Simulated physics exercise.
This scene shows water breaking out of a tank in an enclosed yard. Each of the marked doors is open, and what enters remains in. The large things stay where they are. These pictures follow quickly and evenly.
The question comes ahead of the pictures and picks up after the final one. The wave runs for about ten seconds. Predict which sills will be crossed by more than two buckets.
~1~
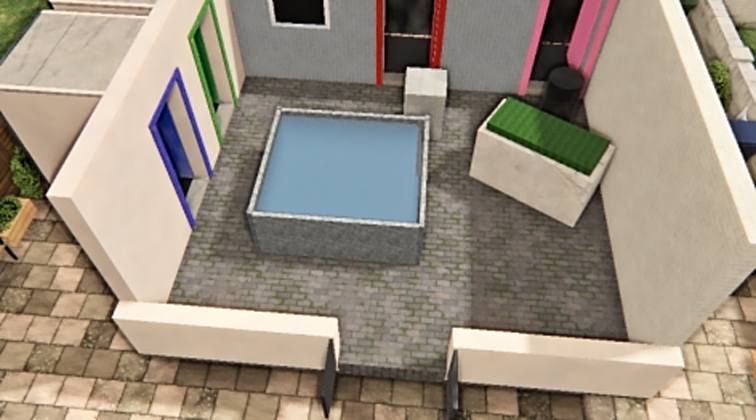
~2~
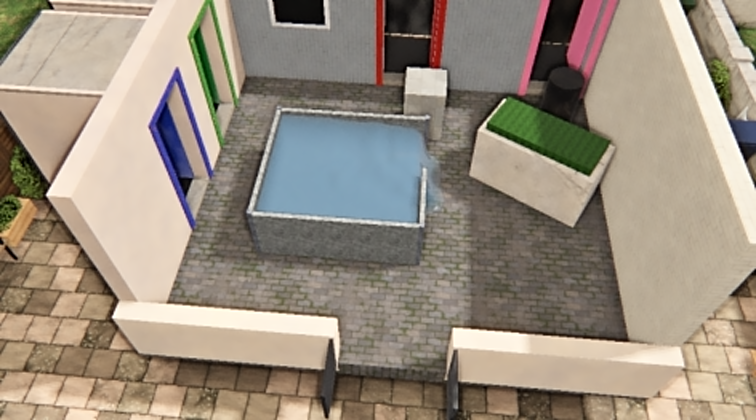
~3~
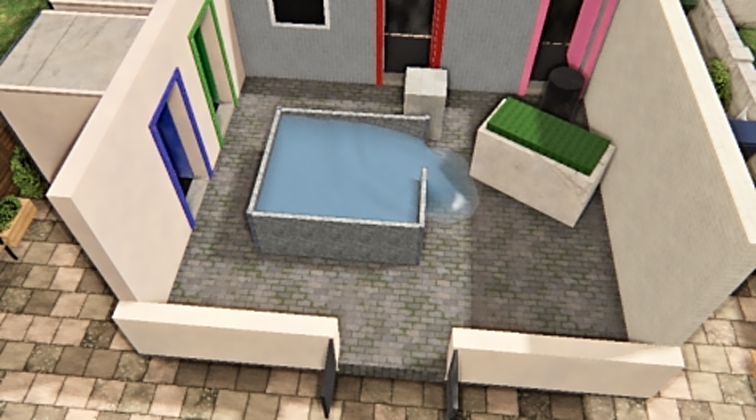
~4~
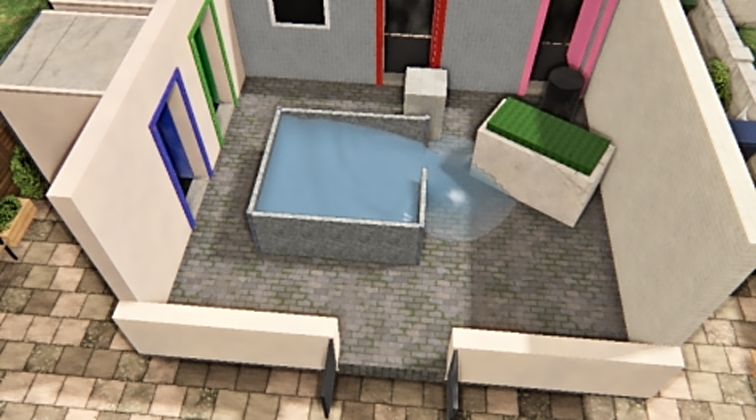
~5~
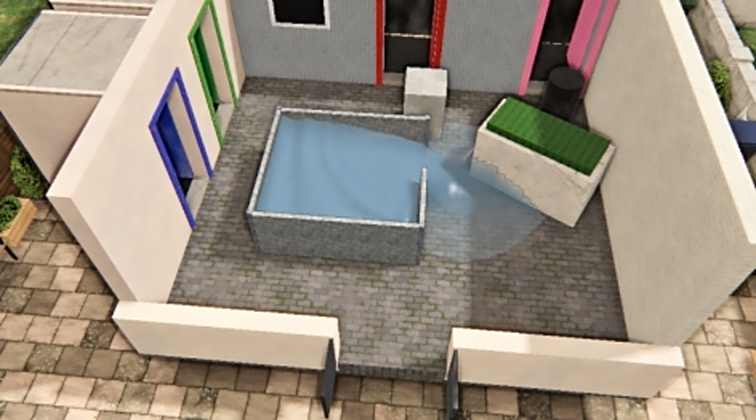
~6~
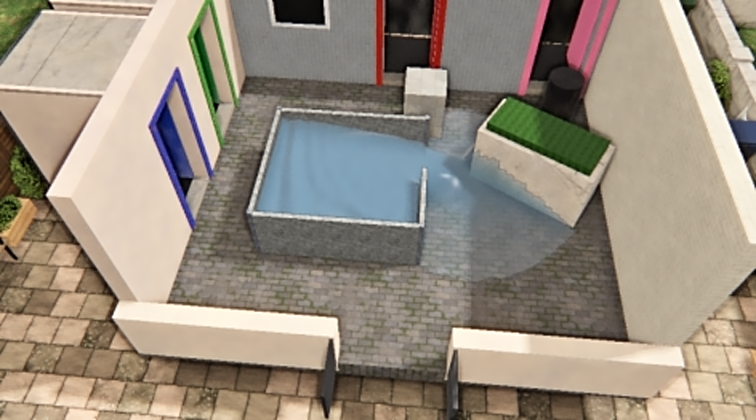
The blue door will be; the pink door will be; the red door will not be; the green door will not be.
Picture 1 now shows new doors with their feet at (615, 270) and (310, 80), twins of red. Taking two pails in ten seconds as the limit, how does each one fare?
Taking them in order, one overshoots and the other undershoots.
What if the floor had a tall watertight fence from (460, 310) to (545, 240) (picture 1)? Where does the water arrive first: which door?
I say the pink door.
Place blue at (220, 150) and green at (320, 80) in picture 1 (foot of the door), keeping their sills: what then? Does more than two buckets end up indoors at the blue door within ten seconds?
Here, blue overshoots.
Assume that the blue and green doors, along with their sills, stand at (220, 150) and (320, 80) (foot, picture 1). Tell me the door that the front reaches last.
Go with the blue-painted one.
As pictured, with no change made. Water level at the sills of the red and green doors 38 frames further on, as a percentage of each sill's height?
Readings, in sequence: 80 percent and 70 percent.
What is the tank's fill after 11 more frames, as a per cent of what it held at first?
About 56 per cent.
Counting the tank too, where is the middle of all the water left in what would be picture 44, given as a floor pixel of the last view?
I'd put my finger on (416, 213).
A moment on, water covers 30 % of the floor; the blue door not reached, the pink door wet at the sill, nothing in, the red door not reached, the green door not reached.
Next, water covers 40 % of the floor; the blue door not reached, the pink door under two buckets in, the red door wet at the sill, nothing in, the green door not reached.
Then, water covers 80 % of the floor; the blue door not reached, the pink door over two buckets in, the red door wet at the sill, nothing in, the green door not reached.
Later, water covers 95 % of the floor; the blue door under two buckets in, the pink door over two buckets in, the red door wet at the sill, nothing in, the green door wet at the sill, nothing in.
In the end, water covers 95 % of the floor; the blue door over two buckets in, the pink door far over two buckets in, the red door under two buckets in, the green door under two buckets in.
